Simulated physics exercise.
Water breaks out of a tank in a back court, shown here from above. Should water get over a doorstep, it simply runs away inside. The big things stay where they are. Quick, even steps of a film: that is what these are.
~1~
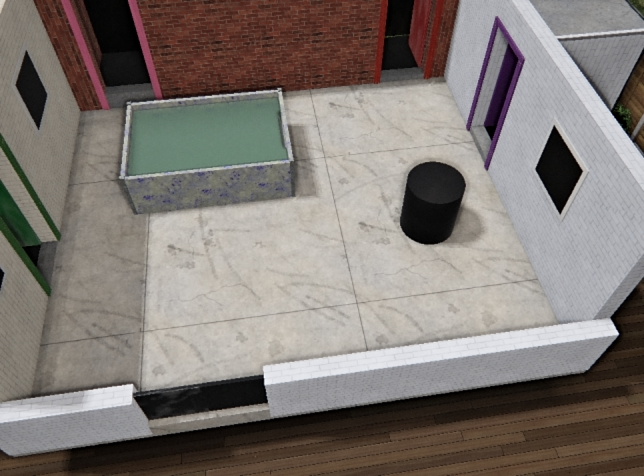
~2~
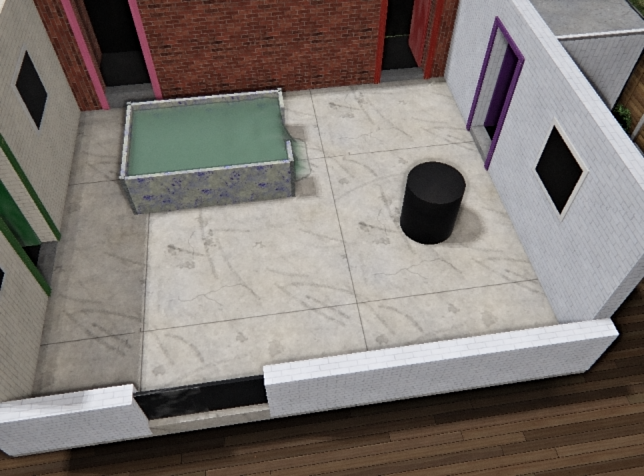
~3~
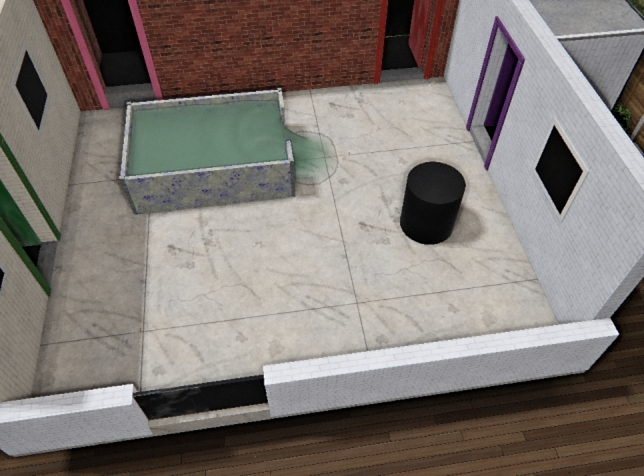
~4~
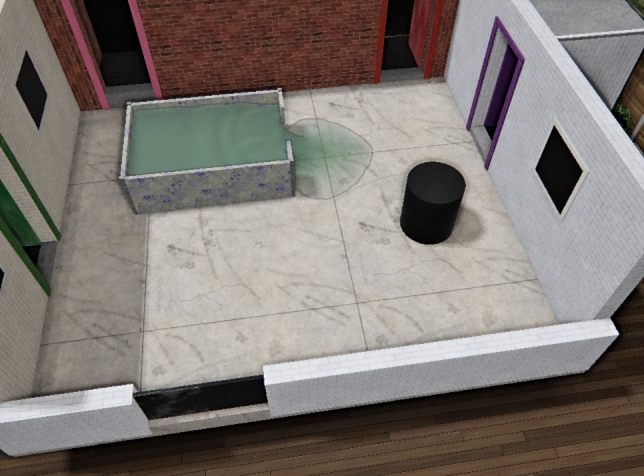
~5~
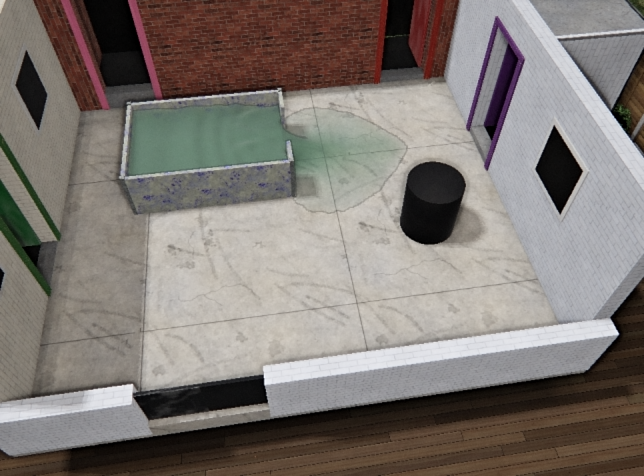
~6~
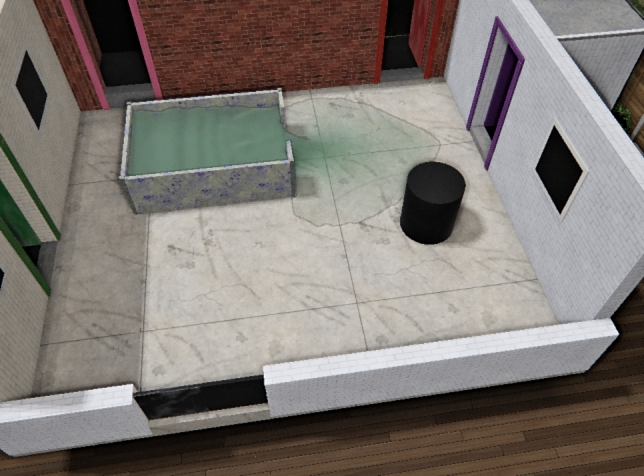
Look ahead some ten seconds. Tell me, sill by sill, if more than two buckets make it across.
Pink door: No, two or fewer; red door: Yes, more than two; green door: No, two or fewer; purple door: Yes, more than two.
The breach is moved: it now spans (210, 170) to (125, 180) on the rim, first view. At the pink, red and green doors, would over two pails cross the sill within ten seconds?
In short: The pink door takes less, the red door keeps below it, the green door goes over.
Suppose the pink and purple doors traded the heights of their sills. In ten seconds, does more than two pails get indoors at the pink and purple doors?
As it turns out, the pink one keeps within bounds and the purple one keeps within bounds.
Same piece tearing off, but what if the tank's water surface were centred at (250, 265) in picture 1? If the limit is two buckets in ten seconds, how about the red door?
Briefly, red crosses the line.
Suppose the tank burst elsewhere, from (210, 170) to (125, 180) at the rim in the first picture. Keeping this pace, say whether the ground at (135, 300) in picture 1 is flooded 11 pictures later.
Submerged.
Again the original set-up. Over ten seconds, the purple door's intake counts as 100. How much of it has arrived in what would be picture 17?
About 30 per cent.
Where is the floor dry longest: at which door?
Answer - the one in green.
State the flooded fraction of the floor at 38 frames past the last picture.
Around 60 percent of it.
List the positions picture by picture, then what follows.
The first frame shows still water in the open tank at (208, 135).
In the second frame, the front is at (301, 176), out from the gap at (285, 147).
In the third frame, the front is at (334, 162), out from the gap at (285, 149).
In the fourth frame, the front is at (368, 149), out from the gap at (285, 149).
In the fifth frame, water pours out at (285, 149) and has run to (400, 143).
In the sixth frame, the front is at (433, 140), out from the gap at (285, 148).
A moment on, water covers 30 % of the floor; the pink door not reached, the red door wet at the sill, nothing in, the green door not reached, the purple door under two buckets in.
Next, water covers 35 % of the floor; the pink door not reached, the red door under two buckets in, the green door not reached, the purple door over two buckets in.
Then, water covers 45 % of the floor; the pink door not reached, the red door over two buckets in, the green door not reached, the purple door far over two buckets in.
Later, water covers 60 % of the floor; the pink door not reached, the red door over two buckets in, the green door not reached, the purple door far over two buckets in.
In the end, water covers 95 % of the floor; the pink door wet at the sill, nothing in, the red door over two buckets in, the green door under two buckets in, the purple door far over two buckets in.
